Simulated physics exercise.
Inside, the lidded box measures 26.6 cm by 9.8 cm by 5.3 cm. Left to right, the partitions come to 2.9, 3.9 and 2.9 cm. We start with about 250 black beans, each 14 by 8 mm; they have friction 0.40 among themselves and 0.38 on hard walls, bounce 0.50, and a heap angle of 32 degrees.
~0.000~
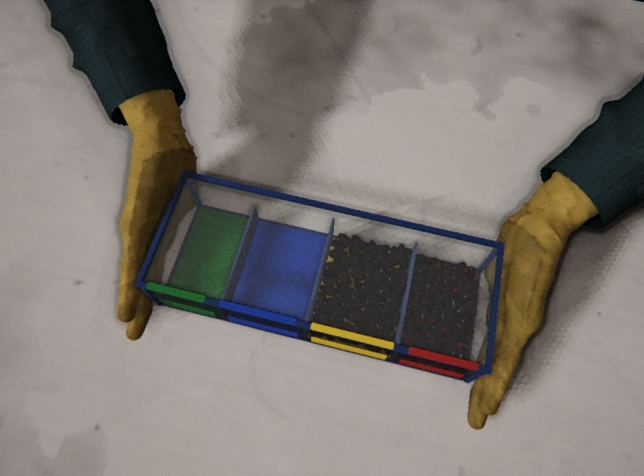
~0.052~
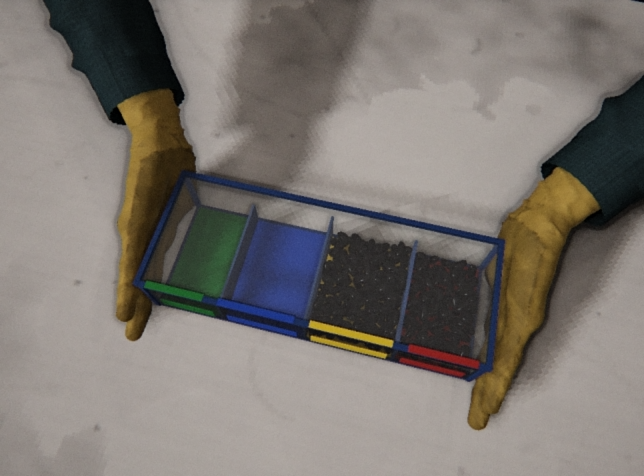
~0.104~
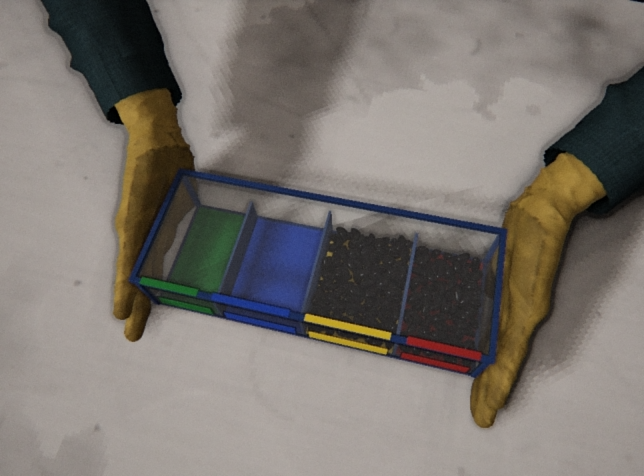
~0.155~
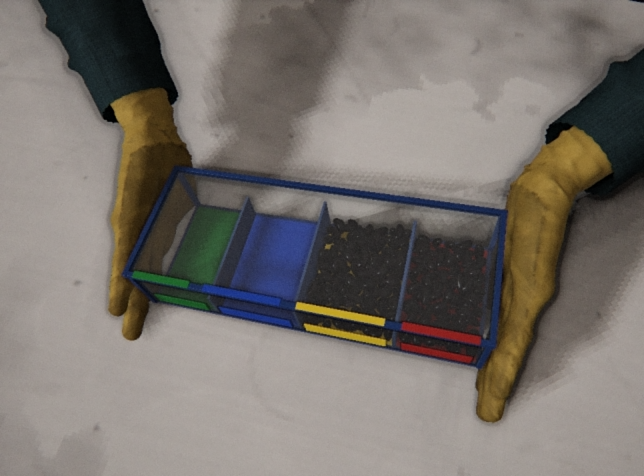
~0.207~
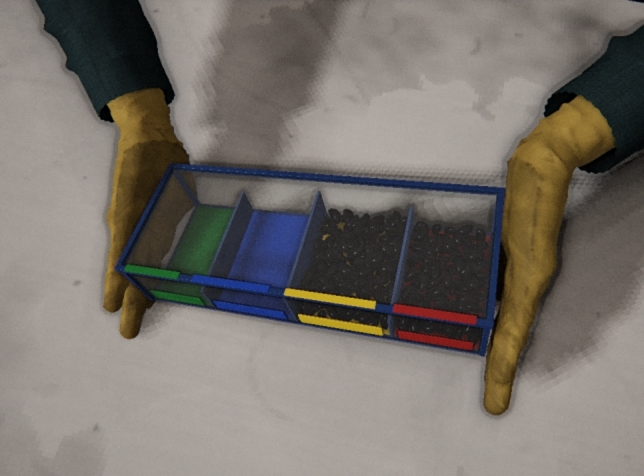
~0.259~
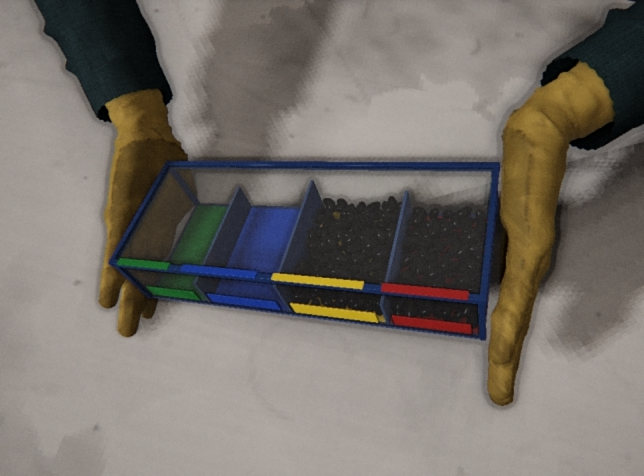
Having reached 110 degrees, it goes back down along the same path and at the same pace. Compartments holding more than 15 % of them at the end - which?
Red no, blue no, green no, yellow yes.
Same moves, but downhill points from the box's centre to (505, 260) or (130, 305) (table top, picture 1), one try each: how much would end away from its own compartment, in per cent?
Around 35 % for the first direction, around 45 % for the second.
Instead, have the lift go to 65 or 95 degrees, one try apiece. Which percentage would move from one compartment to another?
Some 20 and 40 per cent.
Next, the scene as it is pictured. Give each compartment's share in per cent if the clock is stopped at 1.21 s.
Per cent by colour: Red 15; blue 0; green 5; yellow 75.
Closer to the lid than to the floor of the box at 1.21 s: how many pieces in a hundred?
About 70 per cent.
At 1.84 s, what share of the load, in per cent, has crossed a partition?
About 40 %.
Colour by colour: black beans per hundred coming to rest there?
The red one ends with 10, blue with 0, green with 10 and yellow with 80 per cent.
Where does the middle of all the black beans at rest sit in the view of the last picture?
Around (355, 269).
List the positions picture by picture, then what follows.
In the first picture, box tilt 0 degrees, front corners at (143, 282) and (486, 367); red 40 %, yellow 60 %.
In the second picture, box tilt 1 degrees, front corners at (141, 281) and (486, 365).
In the third picture, box tilt 5 degrees, front corners at (137, 278) and (489, 357), lowest corner left back.
In the fourth picture, box tilt 10 degrees, front corners at (130, 272) and (490, 341), lowest corner left back.
In the fifth picture, box tilt 15 degrees, front corners at (123, 267) and (487, 321), lowest corner left back.
In the sixth picture, box tilt 21 degrees, front corners at (116, 261) and (480, 296), lowest corner left back; red 40 %, yellow 60 %. Its pace works out near 105 degrees a second.
After 1.21 s, tilt 110 degrees; red 15 %, green 5 %, yellow 75 %.
After 1.84 s, tilt 48 degrees; red 10 %, green 10 %, yellow 80 %.
After 2.52 s, tilt 0 degrees; red 10 %, green 10 %, yellow 80 %.
In the end, at 2.9 s, red 10 %, blue 0 %, green 10 %, yellow 80 %.
